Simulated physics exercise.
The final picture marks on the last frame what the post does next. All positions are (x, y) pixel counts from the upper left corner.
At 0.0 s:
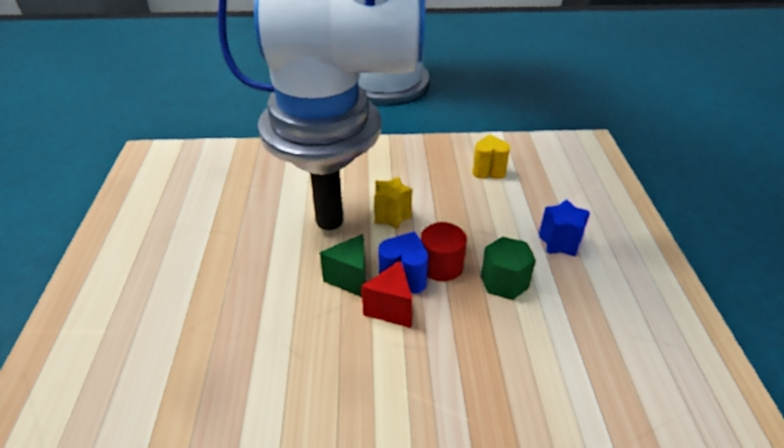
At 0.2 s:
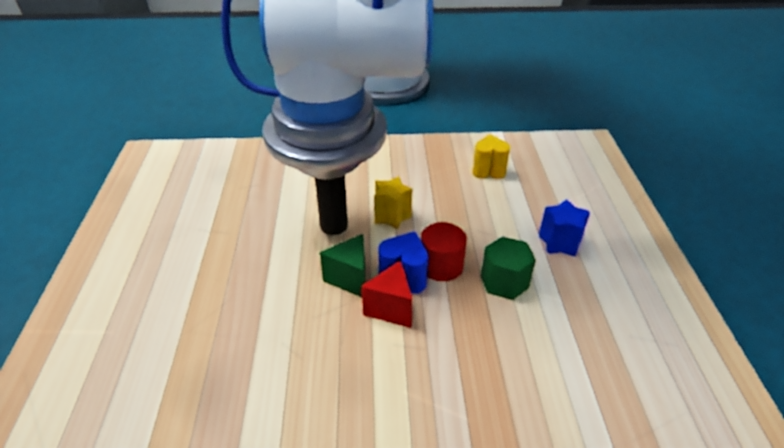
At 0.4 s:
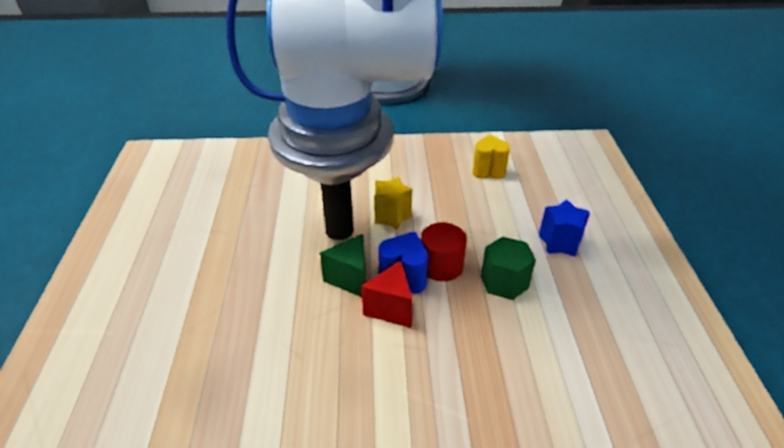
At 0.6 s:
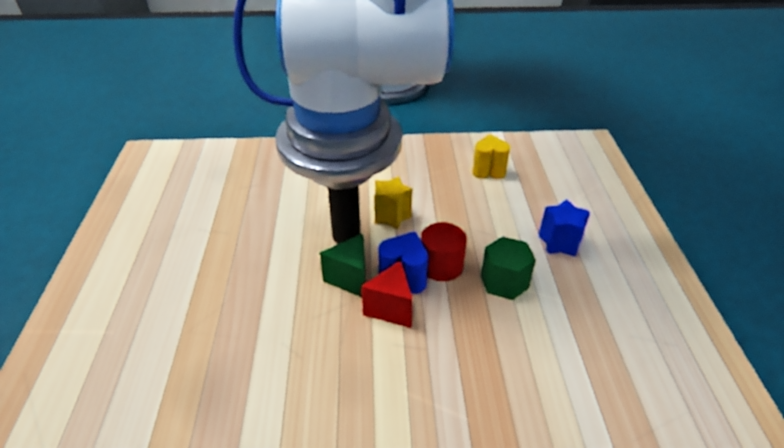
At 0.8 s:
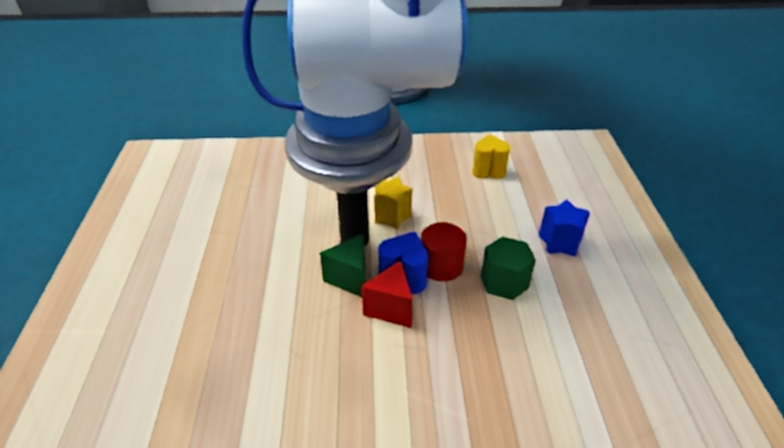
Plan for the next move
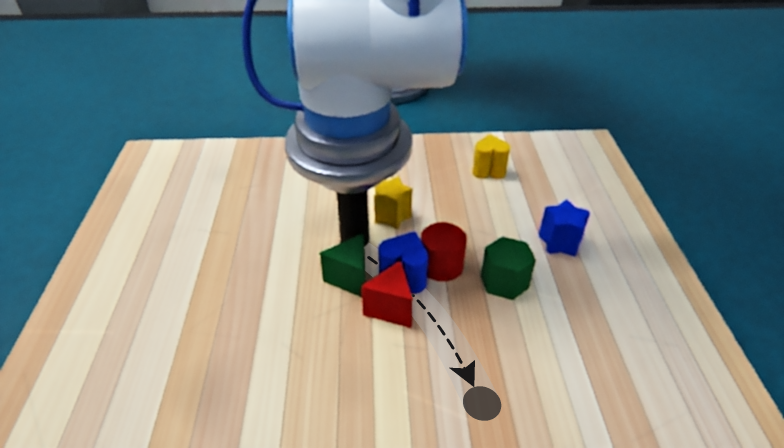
On a striped wooden board, a robot arm with a black post moved slightly right and toward the viewer, nearing the green three-sided block, while all the colourful blocks stayed where they were.
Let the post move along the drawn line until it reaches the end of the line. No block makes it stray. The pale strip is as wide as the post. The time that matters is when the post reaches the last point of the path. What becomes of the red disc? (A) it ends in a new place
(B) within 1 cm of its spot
B
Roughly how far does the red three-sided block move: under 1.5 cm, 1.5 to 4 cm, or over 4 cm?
It gets moved 1.5 to 4 cm.
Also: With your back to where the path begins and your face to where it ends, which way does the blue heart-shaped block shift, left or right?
Taking start-to-end as forward, the block's sideways shift goes to the left.
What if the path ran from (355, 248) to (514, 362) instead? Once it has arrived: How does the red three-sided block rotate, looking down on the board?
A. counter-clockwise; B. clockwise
(B)
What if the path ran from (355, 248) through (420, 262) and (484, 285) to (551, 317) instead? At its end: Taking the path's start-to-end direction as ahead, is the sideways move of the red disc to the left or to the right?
Seen from start to end, it moves left.
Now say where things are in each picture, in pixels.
In the first frame, tip of the post (330, 221), middles of tops, green three-sided block (349, 251), red three-sided block (391, 281), blue heart-shaped block (405, 248), red disc (444, 236).
In the second frame, post (334, 226), nothing pushed.
In the third frame, post (340, 231), nothing pushed.
In the fourth frame, post (347, 236), nothing pushed.
In the fifth frame, post (355, 240), green three-sided block (349, 251), red three-sided block (391, 281), blue heart-shaped block (405, 248), red disc (444, 236).
The line goes from (355, 248) via (402, 285) and (445, 336), ending at (482, 403).
What follows on the original path. One third of the way, post (403, 278); green three-sided block (354, 259), turned 60° clockwise; red three-sided block (402, 293), turned 65° clockwise; blue heart-shaped block (436, 270), turned 35° anticlockwise.
Two thirds of the way, post (446, 329); green three-sided block (354, 259), turned 60° clockwise; red three-sided block (402, 301), turned 100° clockwise; blue heart-shaped block (479, 290), turned 85° anticlockwise.
At the end, post (484, 396); green three-sided block (354, 259), turned 60° clockwise; red three-sided block (402, 301), turned 100° clockwise; blue heart-shaped block (479, 290), turned 85° anticlockwise; red disc unmoved.
